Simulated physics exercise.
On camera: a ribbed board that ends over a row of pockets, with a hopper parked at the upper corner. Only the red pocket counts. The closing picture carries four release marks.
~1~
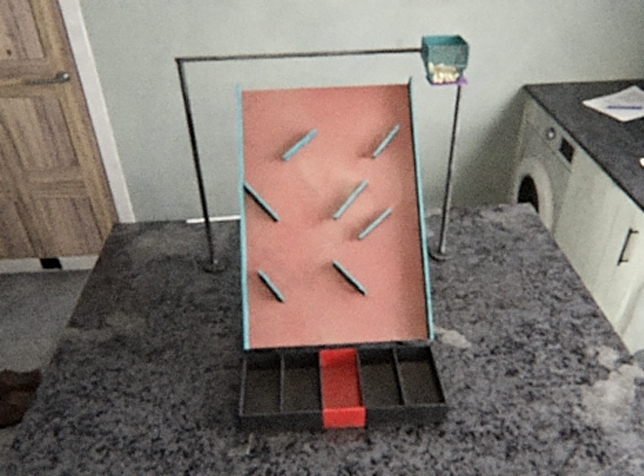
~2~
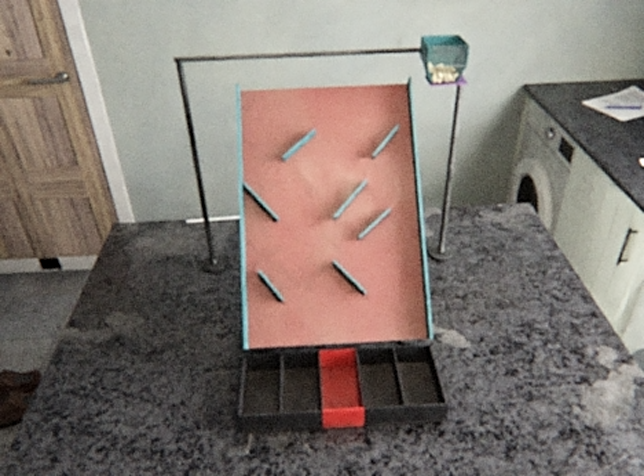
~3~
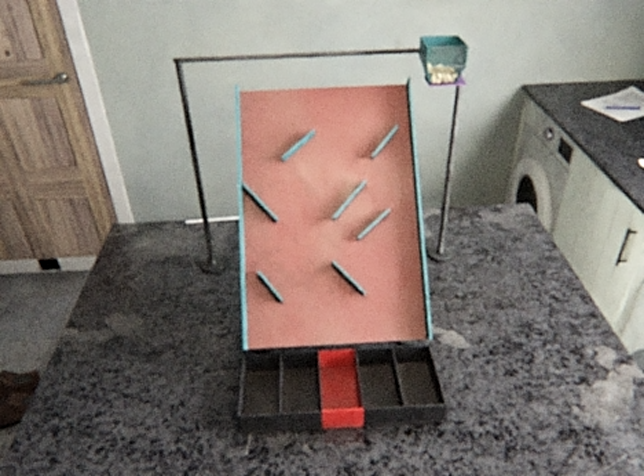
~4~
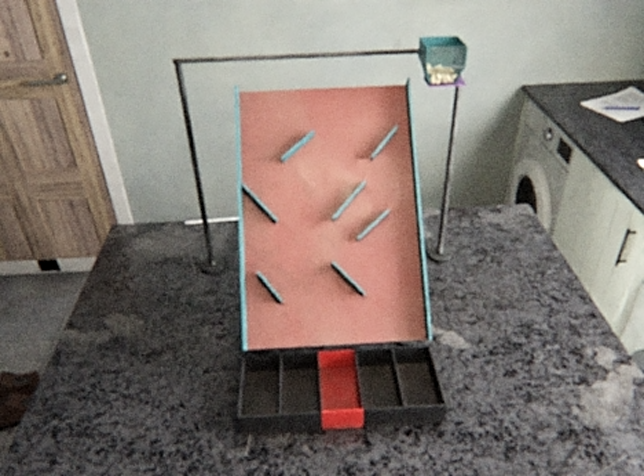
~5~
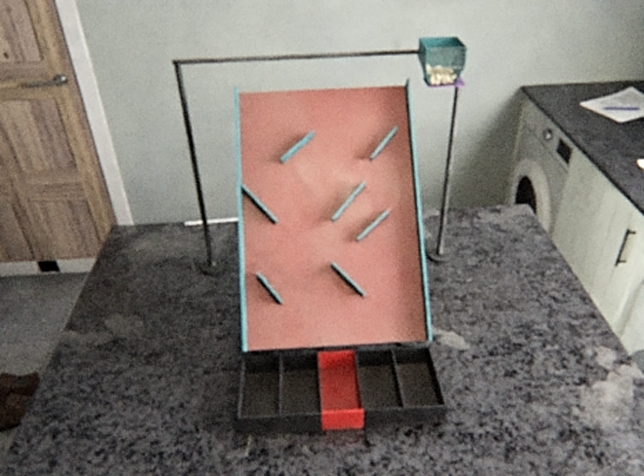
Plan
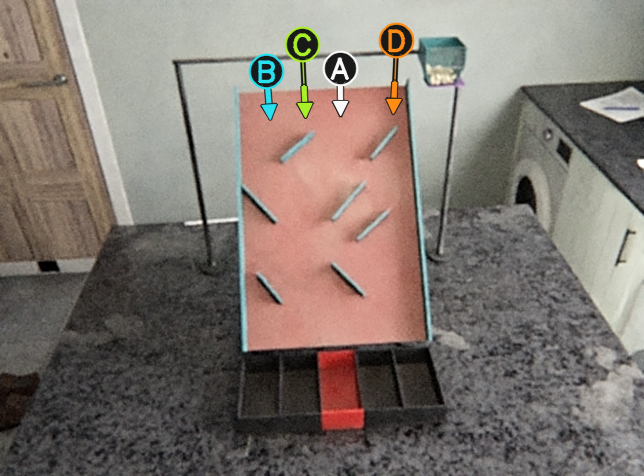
A tilted pink board with slanted ribs stood on a speckled counter above a row of dark pockets with one red one, while a small hopper of white beans sat at upper right; nothing noticeably moved.
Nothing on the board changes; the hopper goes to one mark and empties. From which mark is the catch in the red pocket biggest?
Choose B.
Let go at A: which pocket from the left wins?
The second.
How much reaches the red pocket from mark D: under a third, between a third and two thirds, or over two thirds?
Under a third.
On the marked copy, mark A meets the board at (340, 110); mark B meets the board at (269, 114); mark C meets the board at (305, 112); mark D meets the board at (393, 108).
For mark A, about a tenth in the red pocket, almost all in other pockets.
For mark B, roughly half in the red pocket, roughly half in other pockets, just a few held on the board, just a few outside the box.
For mark C, roughly a third in the red pocket, roughly half in other pockets, about a tenth held on the board.
For mark D, not one piece in the red pocket, almost all in other pockets.
